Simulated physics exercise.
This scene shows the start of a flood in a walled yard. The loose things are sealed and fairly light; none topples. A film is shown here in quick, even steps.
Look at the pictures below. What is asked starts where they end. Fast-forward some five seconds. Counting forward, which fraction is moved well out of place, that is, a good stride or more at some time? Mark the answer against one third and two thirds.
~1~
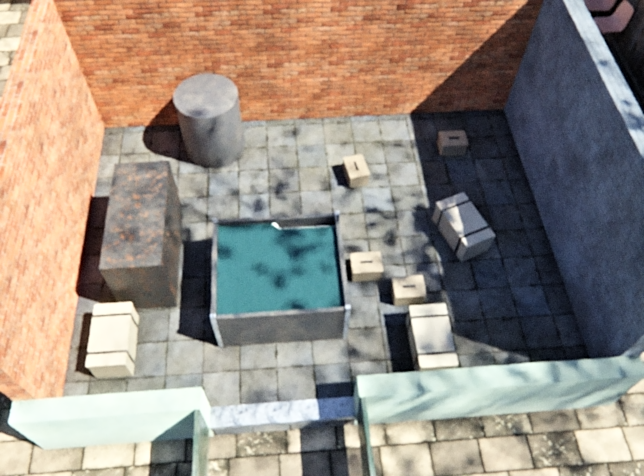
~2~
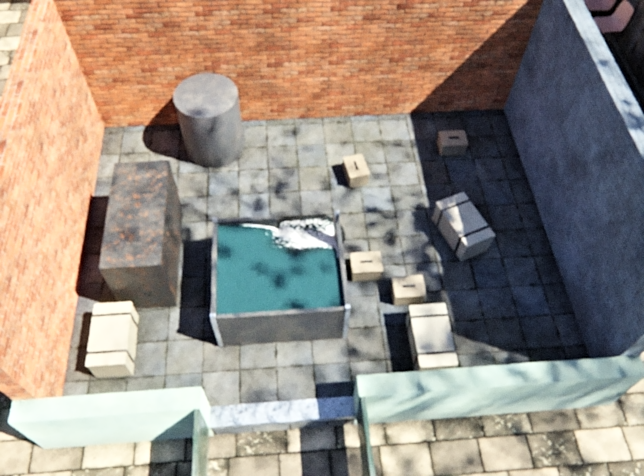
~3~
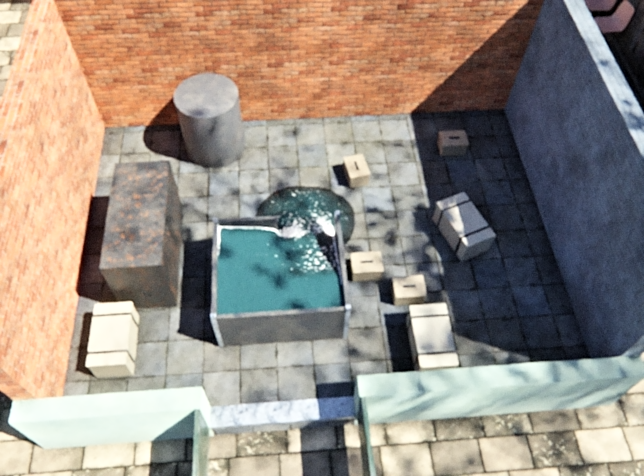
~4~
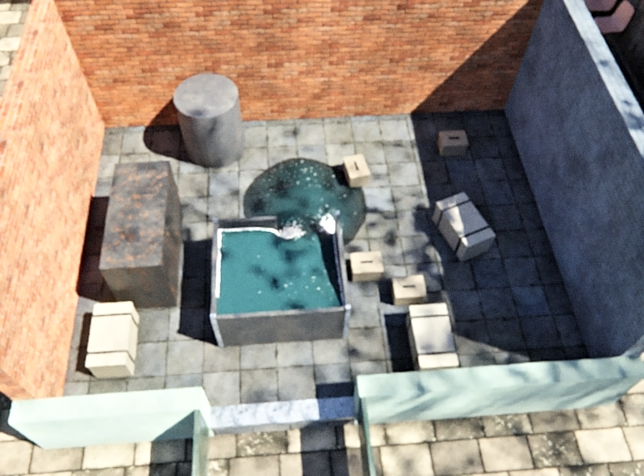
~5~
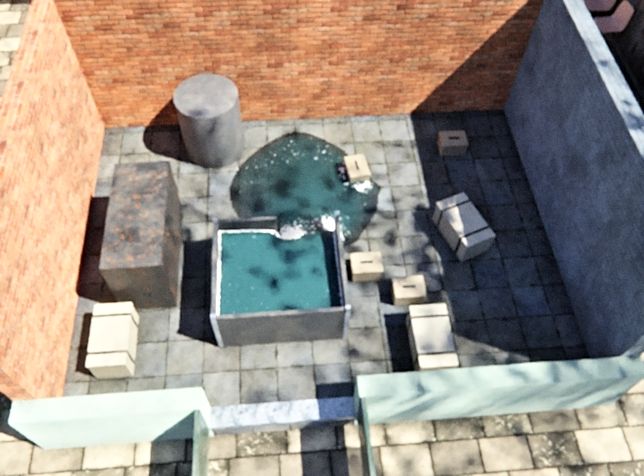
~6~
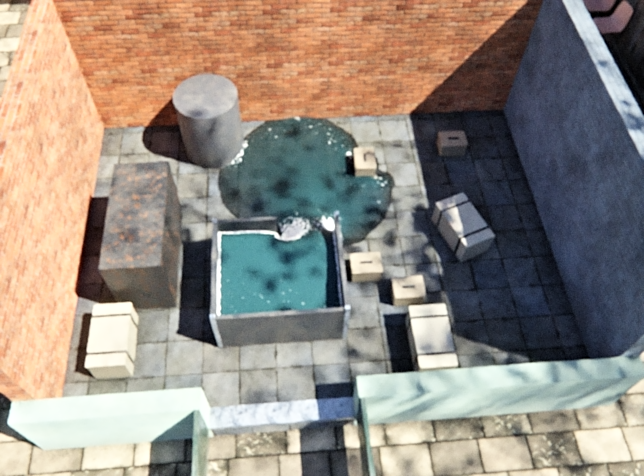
Fewer than a third of them.
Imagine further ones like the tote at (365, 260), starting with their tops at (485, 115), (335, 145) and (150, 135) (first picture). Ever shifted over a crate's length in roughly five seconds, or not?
Per listing: Cleared out, cleared out, largely stays.
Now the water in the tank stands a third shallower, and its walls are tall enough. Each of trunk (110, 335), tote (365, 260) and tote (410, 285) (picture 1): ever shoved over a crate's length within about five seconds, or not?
The first came up short, the next came up short, and the last came up short.
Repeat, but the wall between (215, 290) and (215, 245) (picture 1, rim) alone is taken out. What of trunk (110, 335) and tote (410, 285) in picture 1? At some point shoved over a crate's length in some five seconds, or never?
Covered that distance; fell short of it.
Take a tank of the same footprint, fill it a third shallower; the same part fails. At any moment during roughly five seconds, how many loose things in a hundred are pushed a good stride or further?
Near 30 % of the lot.
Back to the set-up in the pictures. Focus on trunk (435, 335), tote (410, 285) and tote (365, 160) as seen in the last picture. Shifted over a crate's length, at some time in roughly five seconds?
Per the list: First remained close, second remained close, third traveled a good way.
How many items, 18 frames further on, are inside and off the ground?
Tally: 2.
A moment on, 1 of 7 are well off their spots; 0 afloat.
Next, 2 of 7 are well off their spots; 2 afloat.
Later, 2 of 7 are well off their spots; 2 afloat.
In the end, 2 of 7 are well off their spots, and 2 have been at some point; 2 afloat.
